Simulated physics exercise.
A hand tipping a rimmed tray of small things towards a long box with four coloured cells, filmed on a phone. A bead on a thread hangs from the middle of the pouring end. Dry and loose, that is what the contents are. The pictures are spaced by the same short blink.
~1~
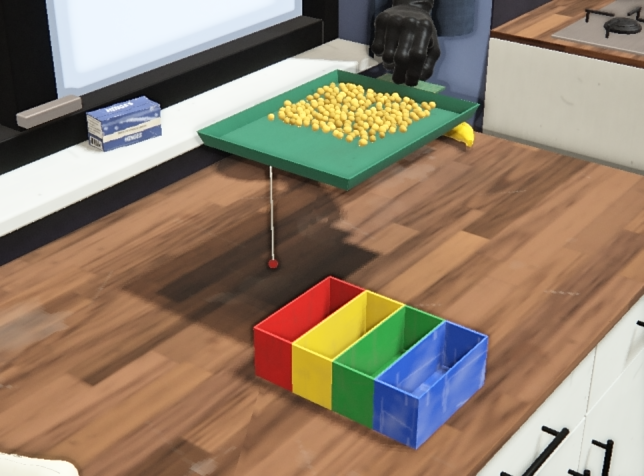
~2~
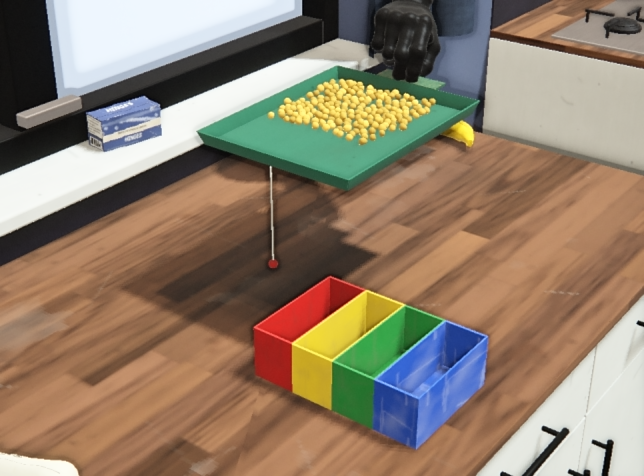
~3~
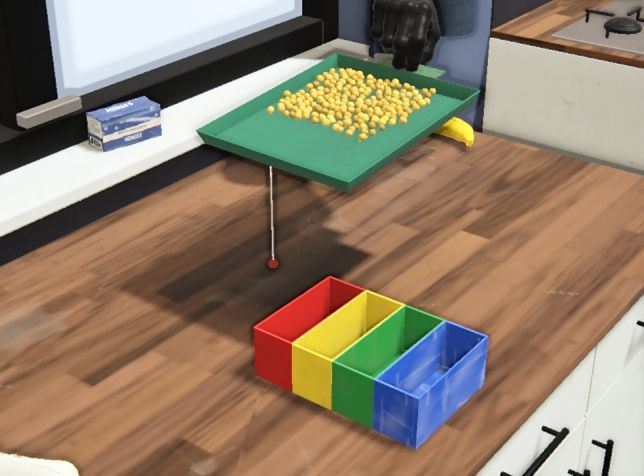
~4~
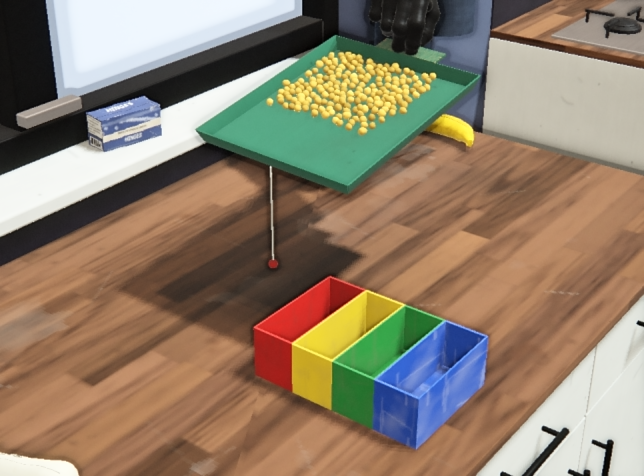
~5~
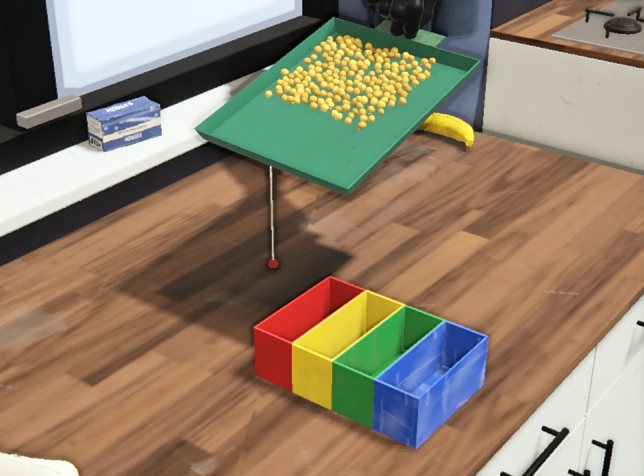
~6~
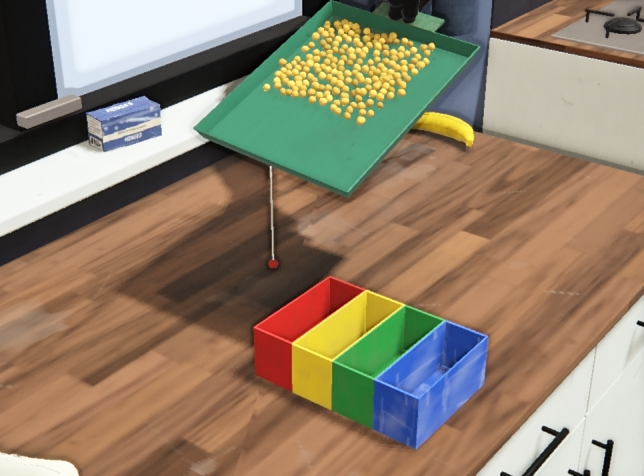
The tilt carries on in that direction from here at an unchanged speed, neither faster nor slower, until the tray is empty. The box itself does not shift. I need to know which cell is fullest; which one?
That is the red cell.
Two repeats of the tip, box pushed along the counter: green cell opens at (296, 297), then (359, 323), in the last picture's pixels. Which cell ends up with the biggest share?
That blue cell, and then yellow.
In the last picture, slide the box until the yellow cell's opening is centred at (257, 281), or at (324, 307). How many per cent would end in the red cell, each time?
You'd get near 0 per cent and afterwards near 20 per cent.
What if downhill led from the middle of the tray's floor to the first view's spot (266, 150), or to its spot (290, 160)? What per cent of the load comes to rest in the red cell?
So it's 0 percent with the first slope and 20 percent with the other.
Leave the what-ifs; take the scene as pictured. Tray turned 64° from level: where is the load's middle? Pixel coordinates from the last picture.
I'd put it at about (300, 173).
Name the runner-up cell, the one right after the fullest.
The cell in yellow.
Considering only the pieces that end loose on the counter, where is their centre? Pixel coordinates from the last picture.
About (241, 356) in the last picture.
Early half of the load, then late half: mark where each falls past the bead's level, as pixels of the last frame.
Around (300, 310) first; around (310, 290) second.
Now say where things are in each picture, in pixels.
Corners of the pouring end at (204, 131) and (348, 175), level; middle of the load at (353, 109), puffed corn balls; bead on its thread at (273, 264); red cell at (274, 355); yellow cell at (312, 372); green cell at (353, 390); blue cell at (396, 409), in the first picture.
Corners of the pouring end at (204, 130) and (347, 176), level; middle of the load at (353, 106), in the second picture.
Corners of the pouring end at (204, 129) and (347, 178), tipped barely, lowest at the right corner; middle of the load at (352, 98), in the third picture.
Corners of the pouring end at (203, 128) and (347, 180), tipped a little, lowest at the right corner; middle of the load at (352, 86), in the fourth picture.
Corners of the pouring end at (202, 127) and (346, 183), tipped clearly, lowest at the right corner; middle of the load at (351, 74), in the fifth picture.
Corners of the pouring end at (201, 126) and (346, 186), tipped clearly, lowest at the right corner; middle of the load at (349, 63); red cell at (274, 355); yellow cell at (312, 372); green cell at (353, 390); blue cell at (396, 409), in the sixth picture.
Soon after the last picture, tray tipped steeply; most on the tray; about a quarter falling or outside the box.
A little later, tray tipped past a quarter turn; about a quarter on the tray; about a quarter in the red cell; about a quarter in the yellow cell; a stray few in the green cell; about a third falling or outside the box.
Later still, tray tipped past a quarter turn; about a third in the red cell; about a quarter in the yellow cell; a stray few in the green cell; about a third falling or outside the box.
At rest, tray tipped past a quarter turn; about a third in the red cell; about a quarter in the yellow cell; a stray few in the green cell; none in the blue cell; about a third outside the box.
